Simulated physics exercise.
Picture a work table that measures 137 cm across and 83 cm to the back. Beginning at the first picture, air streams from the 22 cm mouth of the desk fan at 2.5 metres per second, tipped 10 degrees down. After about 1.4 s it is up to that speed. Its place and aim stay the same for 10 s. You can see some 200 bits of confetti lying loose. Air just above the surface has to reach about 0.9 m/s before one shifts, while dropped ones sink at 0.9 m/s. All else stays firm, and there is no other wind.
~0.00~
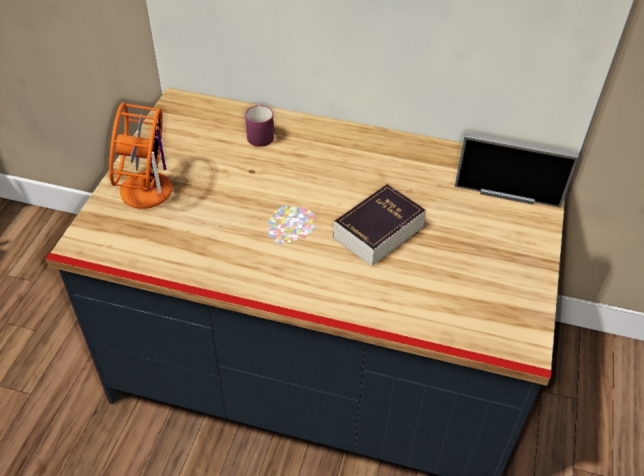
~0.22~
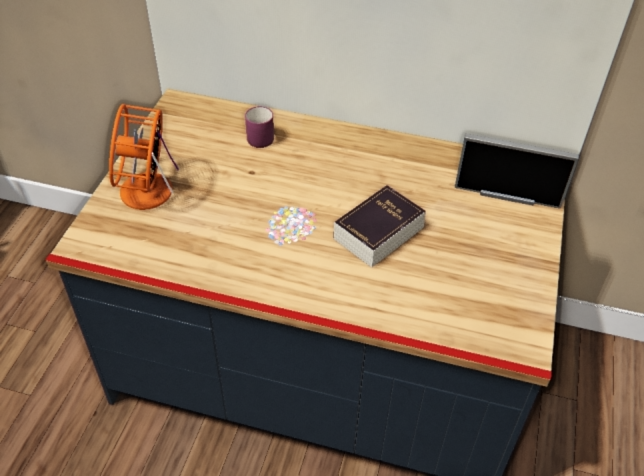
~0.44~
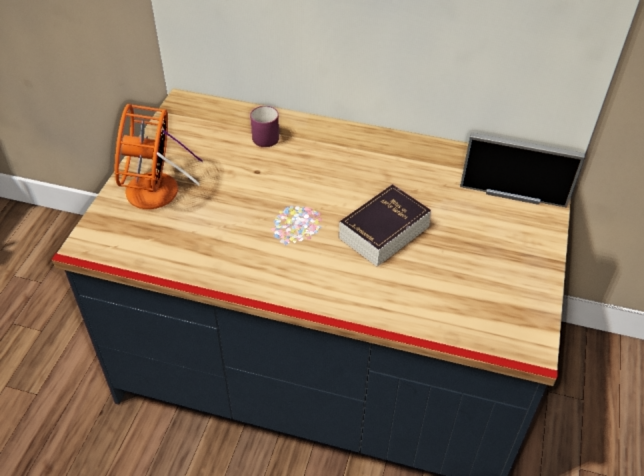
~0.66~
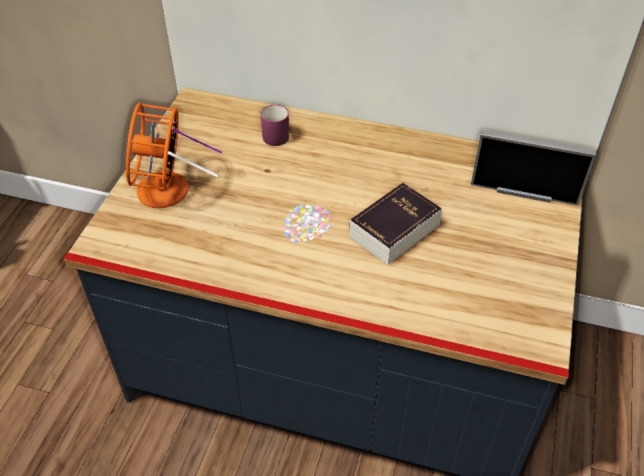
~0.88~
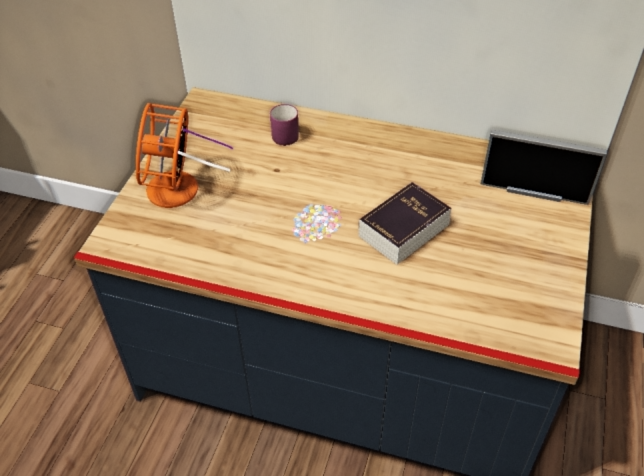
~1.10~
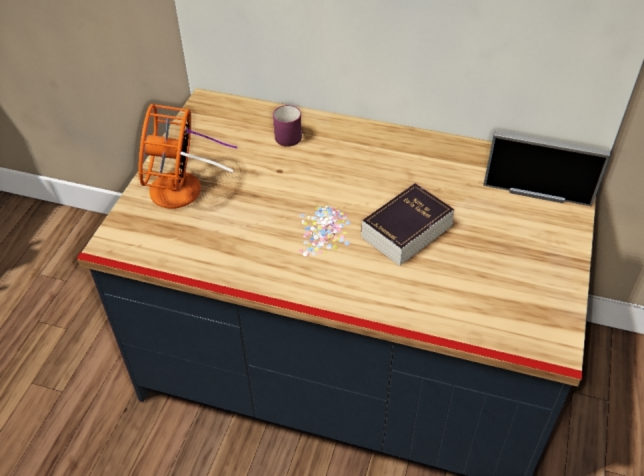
At the start, an orange desk fan, a purple mug, a dark book, a black screen and a round patch of pastel confetti sit on a wooden work table. Streamers on the fan lift and stretch rightward as the view shifts slightly, then some confetti scatters a little from the patch.
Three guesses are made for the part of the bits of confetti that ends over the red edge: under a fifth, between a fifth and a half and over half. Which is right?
I figure the part over that edge ends up larger than the rest.
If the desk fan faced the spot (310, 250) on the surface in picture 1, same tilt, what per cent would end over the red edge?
Then about 15 per cent.
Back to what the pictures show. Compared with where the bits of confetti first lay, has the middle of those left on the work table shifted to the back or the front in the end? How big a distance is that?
The middle ends nearer the front end, some 10 cm from where the patch began.
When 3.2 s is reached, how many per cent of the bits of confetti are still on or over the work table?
Close to 30 in a hundred are still there.
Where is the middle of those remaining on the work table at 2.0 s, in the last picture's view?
Near (383, 271).
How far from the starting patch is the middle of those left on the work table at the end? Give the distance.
Close to 25 cm.
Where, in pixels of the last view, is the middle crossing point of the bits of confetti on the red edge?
(401, 336).
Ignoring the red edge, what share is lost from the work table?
Some 5 per cent.
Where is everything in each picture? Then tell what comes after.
In the first frame, the middle of the bits of confetti is near (291, 225), none has stirred yet and the mouth of the desk fan is at (137, 147).
In the second frame, the middle of the bits of confetti is near (291, 226), none has stirred yet and the red edge is centred on (283, 317).
In the third frame, the middle of the bits of confetti is near (297, 225), none has stirred yet, the top of a book is at (386, 216) and the top of a mug is at (264, 114).
In the fourth frame, the middle of the bits of confetti is near (307, 224) and none has stirred yet.
In the fifth frame, the middle of the bits of confetti is near (316, 223) and none has stirred yet.
In the sixth frame, the middle of the bits of confetti is near (327, 227), the farthest in sight from the desk fan is at (347, 243) and about 40 % have left their places.
After 2.0 s the count stands so, 50 % are over the red edge; the middle of those still in play is near (395, 284).
After 3.2 s the count stands so, 63 % are over the red edge; the middle of those still in play is near (390, 269).
After 5.5 s the count stands so, 69 % are over the red edge; the middle of those still in play is near (385, 261).
After 10.0 s, at the end, 73 % are over the red edge; the middle of those still in play is near (393, 267).
